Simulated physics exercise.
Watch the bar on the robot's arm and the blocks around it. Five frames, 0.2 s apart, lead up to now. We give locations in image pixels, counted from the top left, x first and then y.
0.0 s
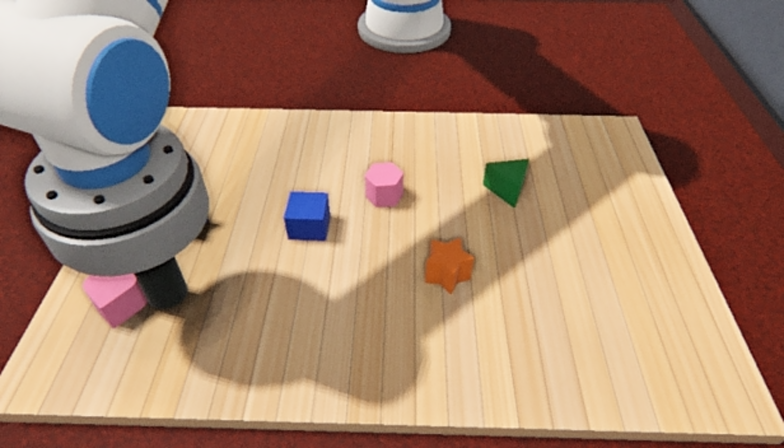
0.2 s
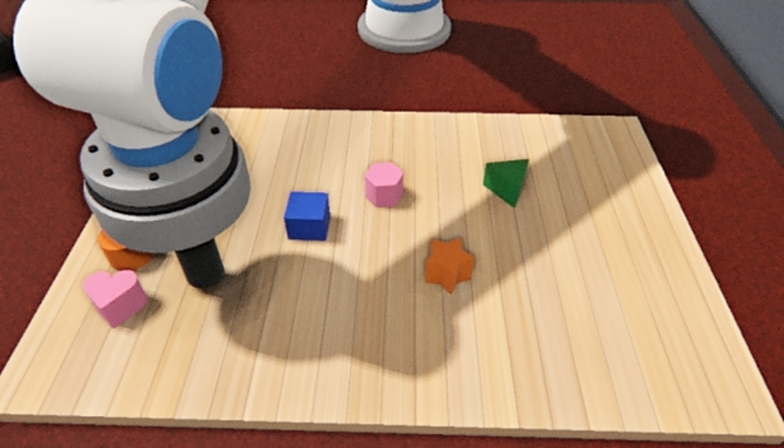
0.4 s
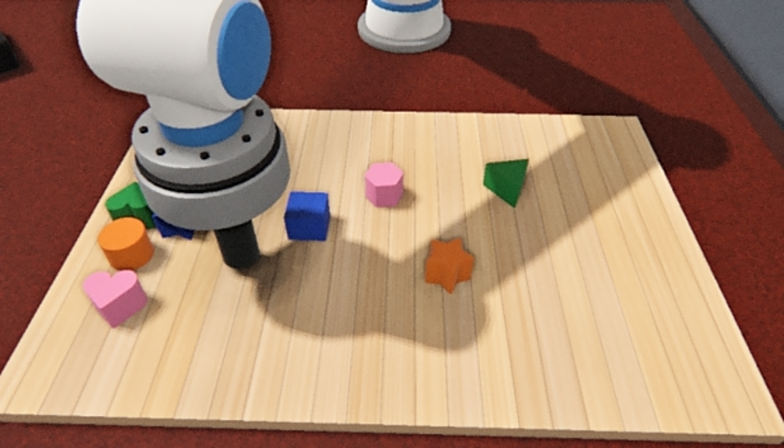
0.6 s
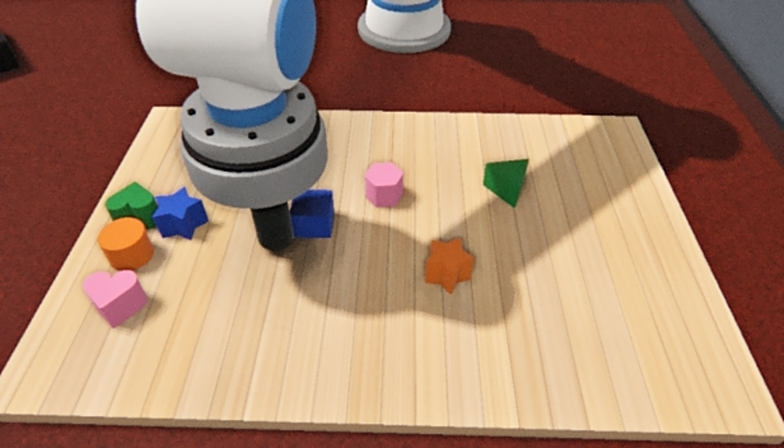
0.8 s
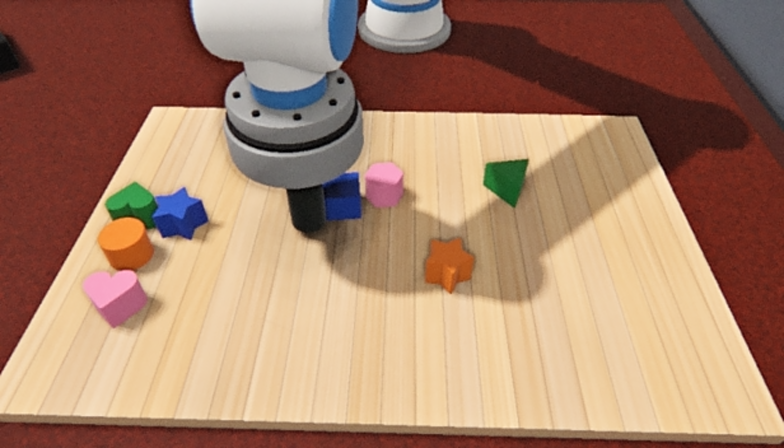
The robot arm moved its black bar right and slightly away across the wooden board, reached the blue block, and pushed it toward the pink hexagonal block while the other blocks stayed still.
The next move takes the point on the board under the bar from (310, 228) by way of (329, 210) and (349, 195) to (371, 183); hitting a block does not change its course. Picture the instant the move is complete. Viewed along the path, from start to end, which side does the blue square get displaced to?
It is pushed towards the right-hand side.
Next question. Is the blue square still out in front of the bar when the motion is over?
That would be a yes.
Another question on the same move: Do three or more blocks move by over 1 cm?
My answer is no.
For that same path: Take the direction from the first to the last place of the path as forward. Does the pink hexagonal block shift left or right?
It gets pushed right.
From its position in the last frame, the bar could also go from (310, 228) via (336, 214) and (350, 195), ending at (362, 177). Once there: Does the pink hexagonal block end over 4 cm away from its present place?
I expect so.
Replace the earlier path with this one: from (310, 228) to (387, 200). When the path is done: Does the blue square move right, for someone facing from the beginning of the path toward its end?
Going by the path, no.
On the path given first. Halfway along, bar at (338, 195); blue square at (370, 162); pink hexagonal block at (405, 167), turned 35° clockwise.
At the end, bar at (371, 175); blue square at (405, 149), turned 30° clockwise; pink hexagonal block at (433, 164), turned 65° clockwise.
